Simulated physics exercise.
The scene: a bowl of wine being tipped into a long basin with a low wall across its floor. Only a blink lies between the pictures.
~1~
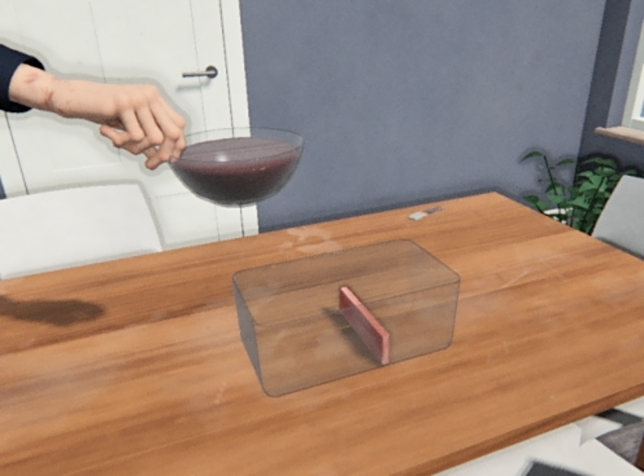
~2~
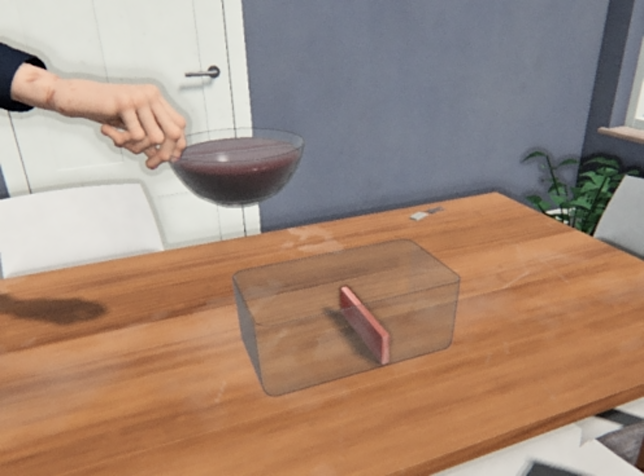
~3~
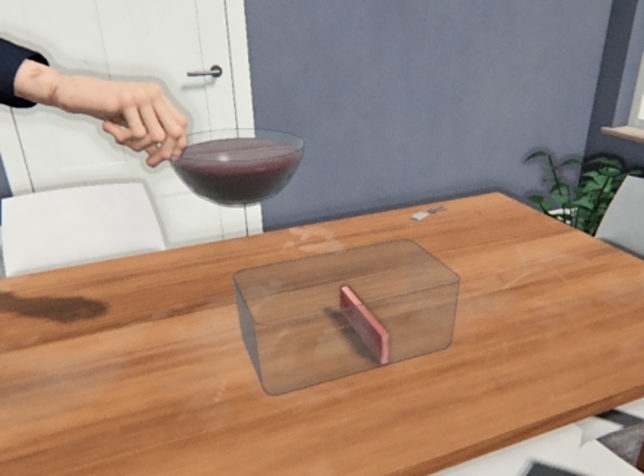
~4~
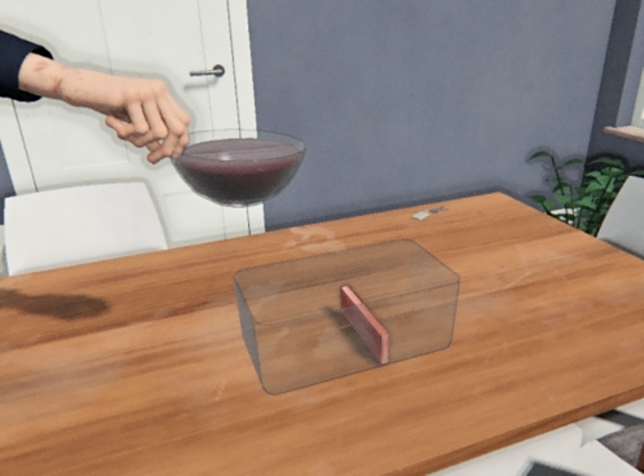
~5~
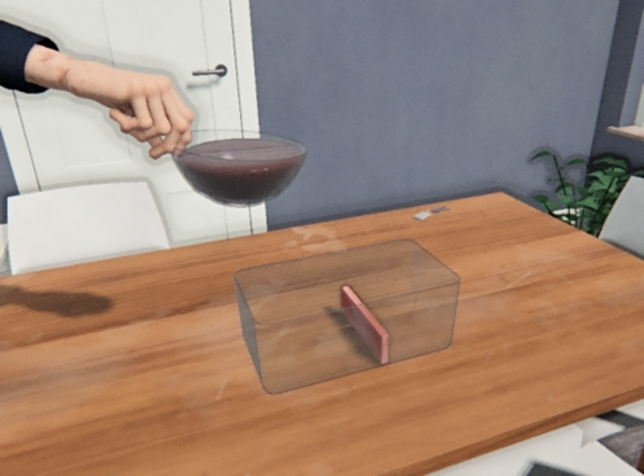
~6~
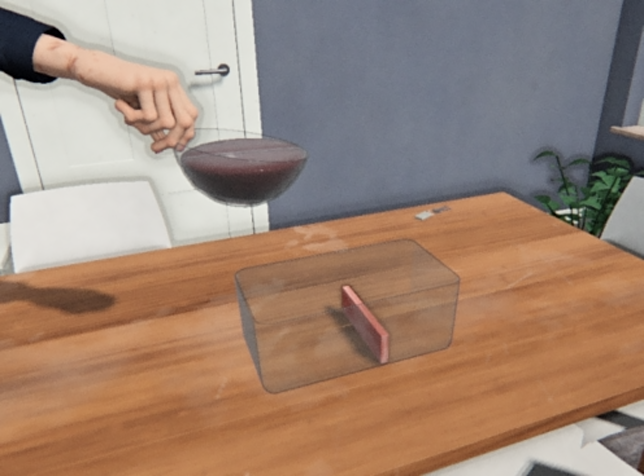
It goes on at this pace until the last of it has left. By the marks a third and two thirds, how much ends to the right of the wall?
The share right of the wall is from a third to two thirds.
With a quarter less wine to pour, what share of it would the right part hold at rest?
Some 20 per cent.
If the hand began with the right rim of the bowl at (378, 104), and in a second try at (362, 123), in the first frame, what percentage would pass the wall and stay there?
About 70 and 80 per cent.
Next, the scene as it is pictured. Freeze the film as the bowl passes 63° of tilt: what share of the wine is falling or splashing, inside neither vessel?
Close to 40 per cent.
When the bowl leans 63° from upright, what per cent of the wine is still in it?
Some 30 per cent.
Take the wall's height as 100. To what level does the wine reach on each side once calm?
Left about 30, right about 40.
A moment on, the bowl is tipped part way and 32 per cent is still to pour, 13 is left of the wall and 16 right of it.
Next, the bowl is tipped on its side and 0 per cent is still to pour, 55 is left of the wall and 41 right of it.
Then the bowl is tipped right over and 0 per cent is still to pour, 57 is left of the wall and 41 right of it.
Later the bowl is tipped right over and 0 per cent is still to pour, 57 is left of the wall and 42 right of it.
Finally, 57 per cent lies left of the wall, 42 right of it and 1 outside.
